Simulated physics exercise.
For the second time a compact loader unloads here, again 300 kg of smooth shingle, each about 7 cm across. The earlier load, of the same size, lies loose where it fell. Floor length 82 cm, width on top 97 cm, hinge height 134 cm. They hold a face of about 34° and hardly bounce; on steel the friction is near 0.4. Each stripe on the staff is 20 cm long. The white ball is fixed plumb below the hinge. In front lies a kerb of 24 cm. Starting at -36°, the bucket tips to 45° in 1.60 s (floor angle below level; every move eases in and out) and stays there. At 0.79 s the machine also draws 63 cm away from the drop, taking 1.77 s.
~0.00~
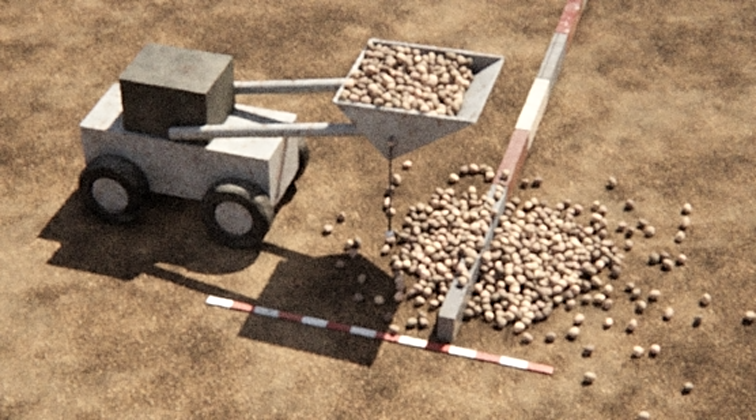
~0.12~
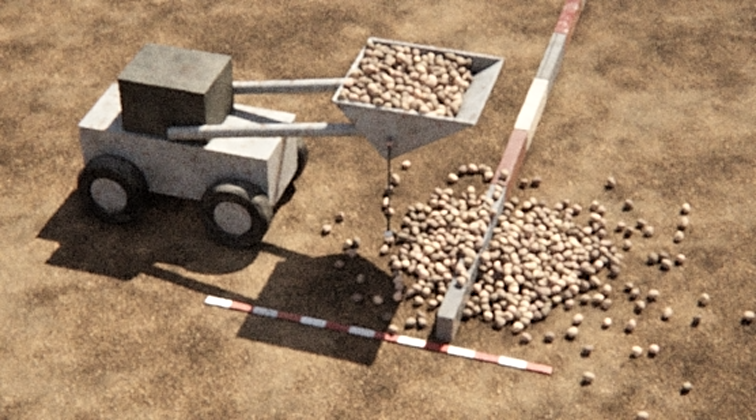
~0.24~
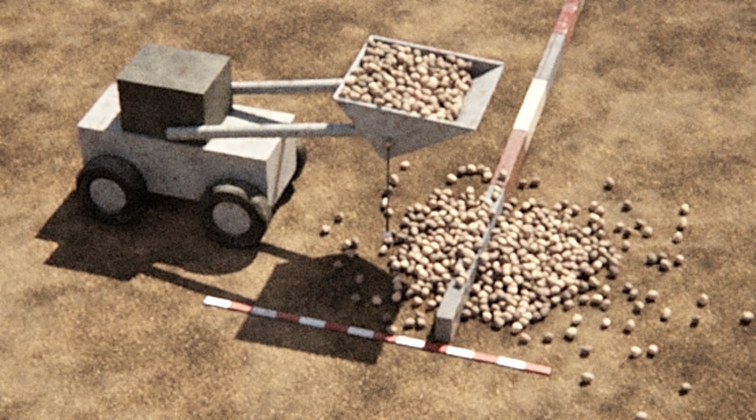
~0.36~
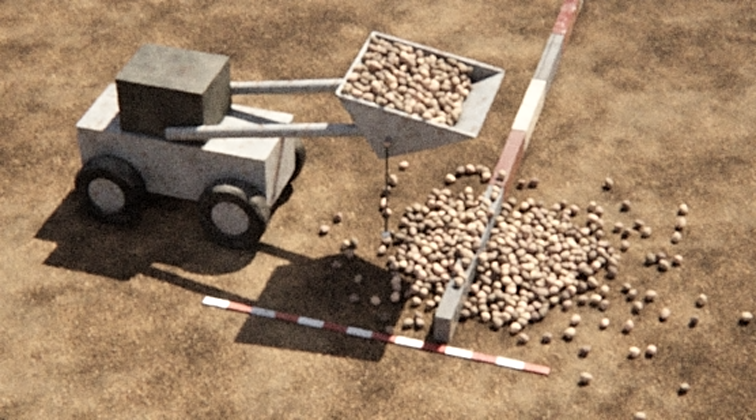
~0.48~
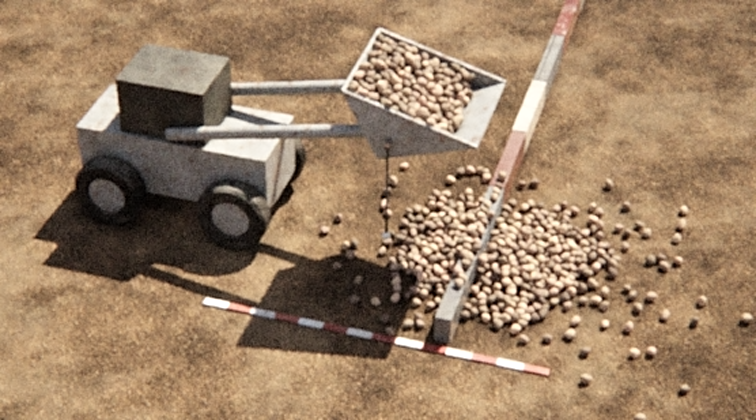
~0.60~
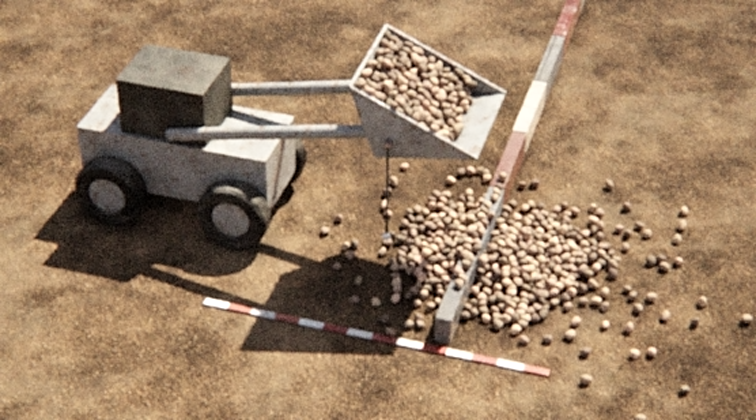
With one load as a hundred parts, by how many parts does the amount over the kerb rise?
Close to 35 parts in a hundred.
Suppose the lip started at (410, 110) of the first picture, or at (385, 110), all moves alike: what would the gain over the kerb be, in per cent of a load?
About 0 and 0 per cent.
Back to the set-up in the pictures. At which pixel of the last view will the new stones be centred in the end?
Around (457, 239).
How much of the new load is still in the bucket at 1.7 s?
It holds some 5 per cent.
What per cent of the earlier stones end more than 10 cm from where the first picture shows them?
About 10 per cent.
After 1.2 s the floor is at 32°; in per cent of one load, 83 in the bucket, 58 on this side of the kerb, 59 over the kerb; the foremost stones are at (687, 316).
After 1.7 s the floor is at 45°; in per cent of one load, 7 in the bucket, 105 on this side of the kerb, 89 over the kerb; the foremost stones are at (687, 316).
After 3.0 s the floor is at 45°; in per cent of one load, 0 in the bucket, 107 on this side of the kerb, 93 over the kerb; the foremost stones are at (687, 316).
After 5.5 s the floor is at 45°; in per cent of one load, 0 in the bucket, 107 on this side of the kerb, 93 over the kerb; the foremost stones are at (687, 316). Net gain over the kerb, 35.
